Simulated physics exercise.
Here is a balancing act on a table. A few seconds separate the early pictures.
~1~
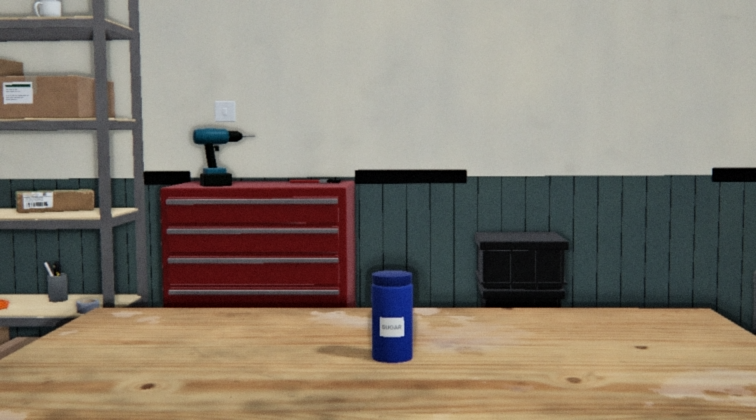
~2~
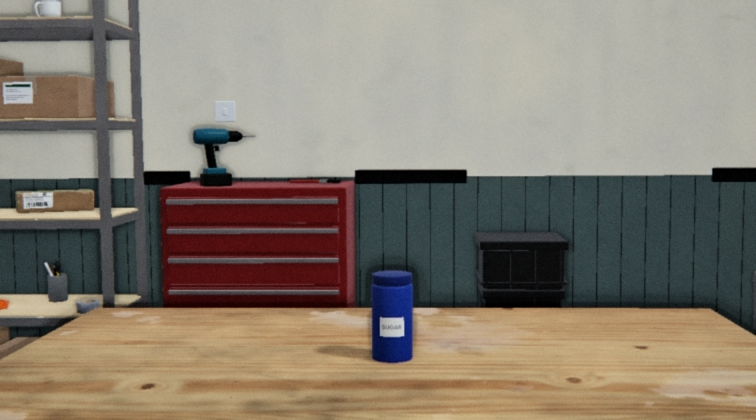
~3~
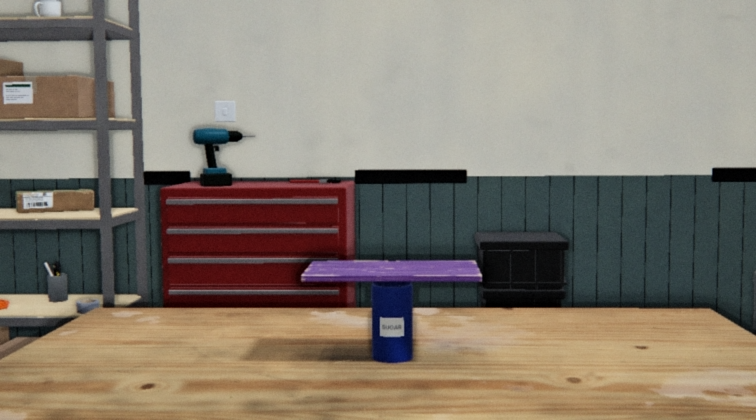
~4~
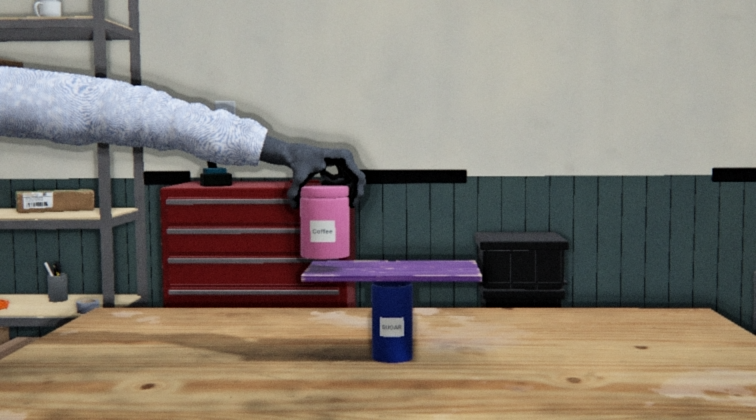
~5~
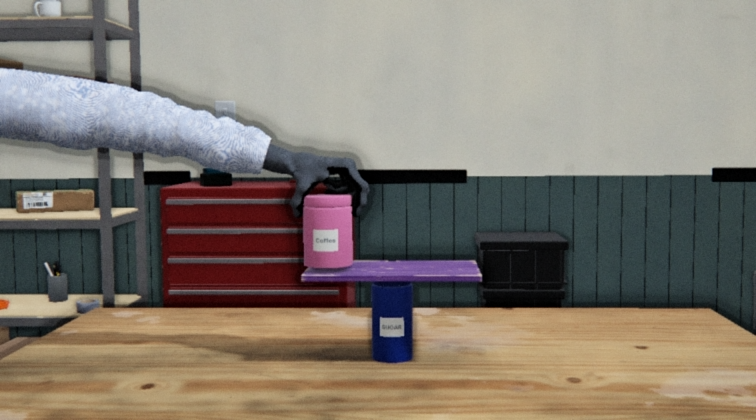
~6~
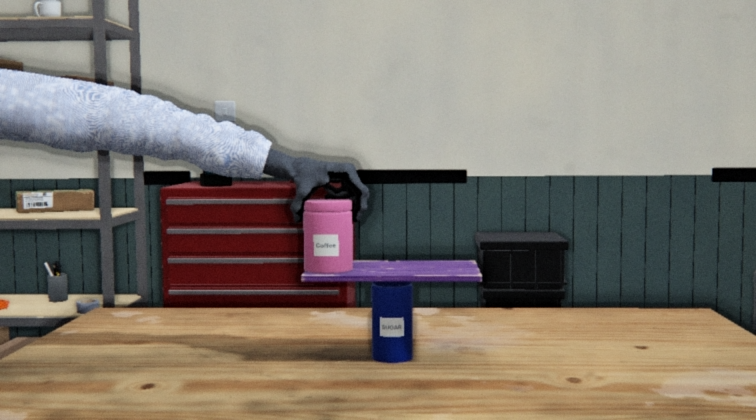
In a workshop, a blue canister stands alone on a wooden table before a red tool chest and shelves. A purple board then appears lying across its top. A gloved hand reaches in from the left and lowers a pink jar onto the board's left end, keeping hold of it.
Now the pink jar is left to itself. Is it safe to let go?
It ends up with something fallen.
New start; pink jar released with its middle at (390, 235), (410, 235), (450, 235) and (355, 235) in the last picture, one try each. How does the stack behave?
Stands firm, stands firm, topples, topples.
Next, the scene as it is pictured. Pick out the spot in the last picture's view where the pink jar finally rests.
It ends near (241, 343).
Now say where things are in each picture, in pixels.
In the first frame, the last thing is not in view yet.
In the second frame, the last thing is not in view yet.
In the third frame, the last thing is not in view yet; purple board (392, 270).
In the fourth frame, still above its spot; pink jar (325, 221); purple board (392, 270).
In the fifth frame, still above its spot; pink jar (328, 230); purple board (392, 270).
In the sixth frame, set down, still held; pink jar (328, 235); purple board (392, 270).
Then, 0.40 s on from there, pink jar now fallen; purple board turned 60° from how it was put.
Then, 0.50 s on from there, purple board turned 72° from how it was put.
Then, 0.90 s on from there, purple board now fallen.
In the end, fallen, purple board and pink jar; blue jar unmoved. At the end, from the last picture's camera, pink jar near (241, 343). The stack loses its balance.
